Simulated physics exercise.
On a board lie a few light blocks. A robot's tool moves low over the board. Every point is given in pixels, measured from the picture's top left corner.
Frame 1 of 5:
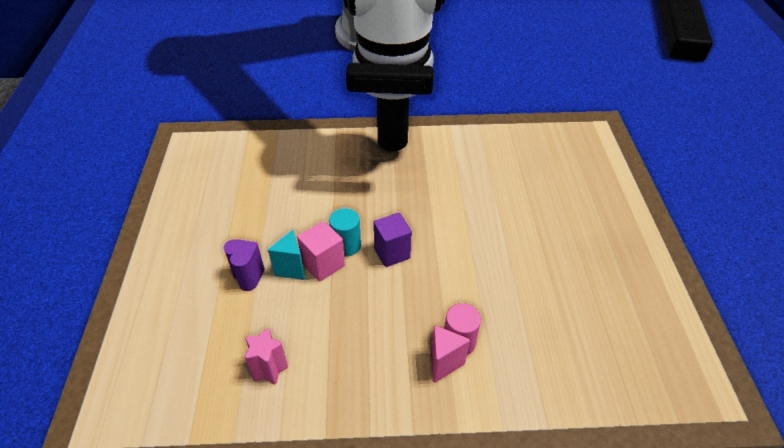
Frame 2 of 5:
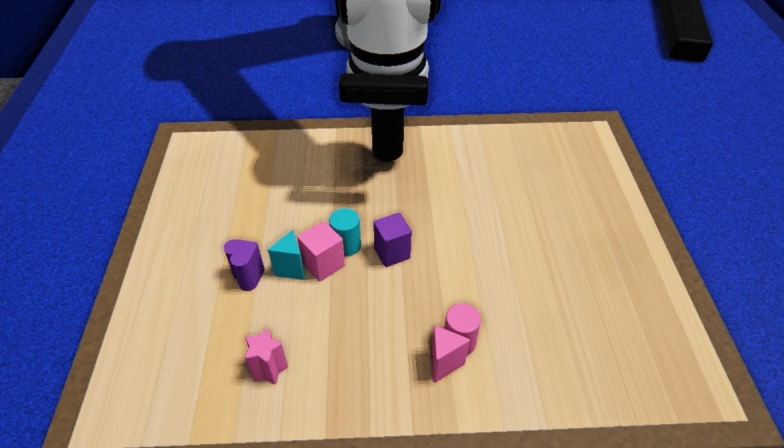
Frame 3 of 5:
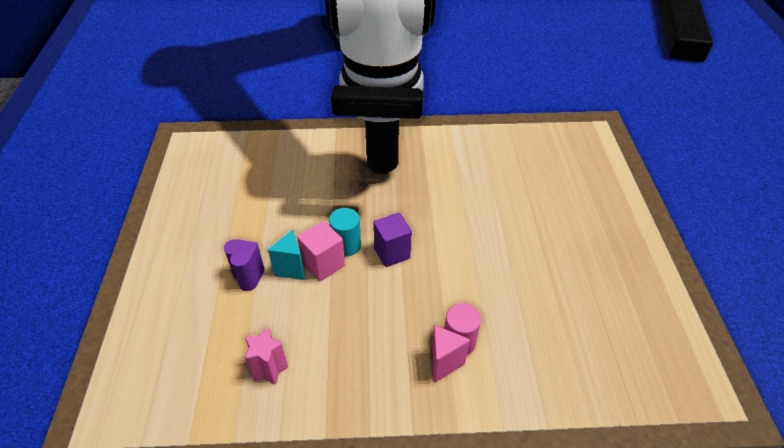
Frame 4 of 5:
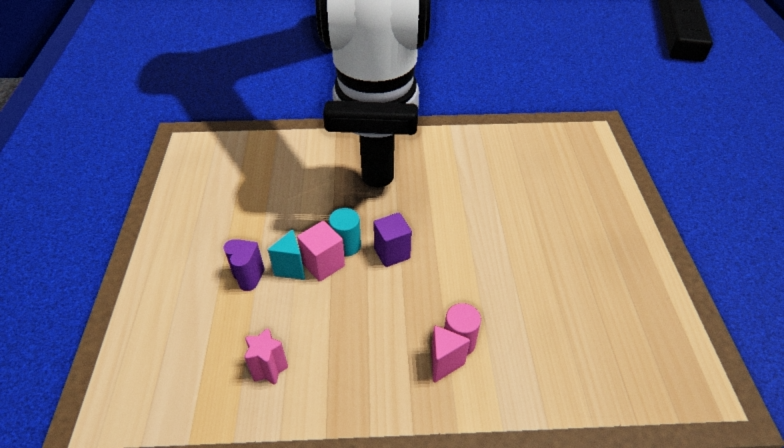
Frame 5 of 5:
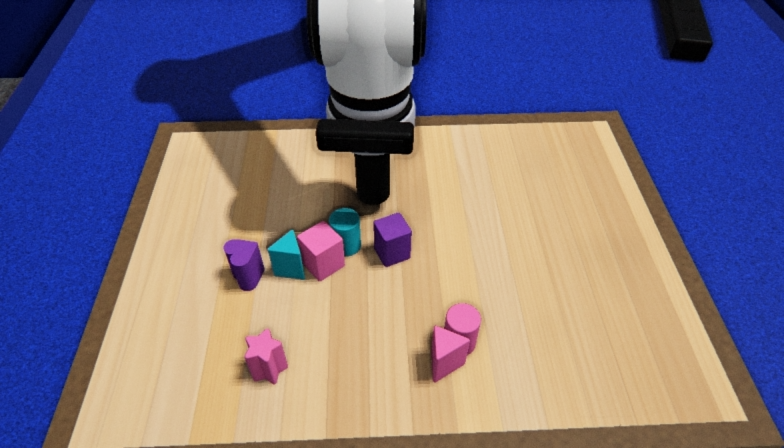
A robot arm's black tool moved slowly down and slightly left over a wooden board, coming close to the turquoise cylinder and purple cube, while all the pink, purple and turquoise blocks stayed still.
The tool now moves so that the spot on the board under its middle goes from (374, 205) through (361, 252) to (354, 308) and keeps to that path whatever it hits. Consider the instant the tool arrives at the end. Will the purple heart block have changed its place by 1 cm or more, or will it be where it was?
The answer is that it is displaced.
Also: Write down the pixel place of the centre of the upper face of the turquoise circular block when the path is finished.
Close to (316, 273).
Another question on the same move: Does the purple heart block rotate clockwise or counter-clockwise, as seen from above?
In a top view, it turns clockwise.
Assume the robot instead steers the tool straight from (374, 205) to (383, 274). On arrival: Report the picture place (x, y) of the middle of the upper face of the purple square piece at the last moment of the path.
Its top centre lands on (415, 259).
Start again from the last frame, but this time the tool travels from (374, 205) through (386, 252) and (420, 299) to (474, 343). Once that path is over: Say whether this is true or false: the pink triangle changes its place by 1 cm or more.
That claim is true.
On the path given first. One third of the way, tool (365, 224); turquoise triangle (280, 246); pink square piece (312, 243); turquoise circular block (339, 227).
Two thirds of the way, tool (358, 259); purple heart block (232, 250), turned 25° clockwise; turquoise triangle (259, 255); pink square piece (288, 257), turned 25° clockwise; turquoise circular block (323, 254); purple square piece (395, 234), turned 50° anticlockwise.
At the end, tool (353, 297); purple heart block (229, 249), turned 30° clockwise; turquoise triangle (254, 258), turned 15° clockwise; pink square piece (283, 259), turned 40° clockwise; turquoise circular block (316, 273); purple square piece (395, 234), turned 50° anticlockwise.
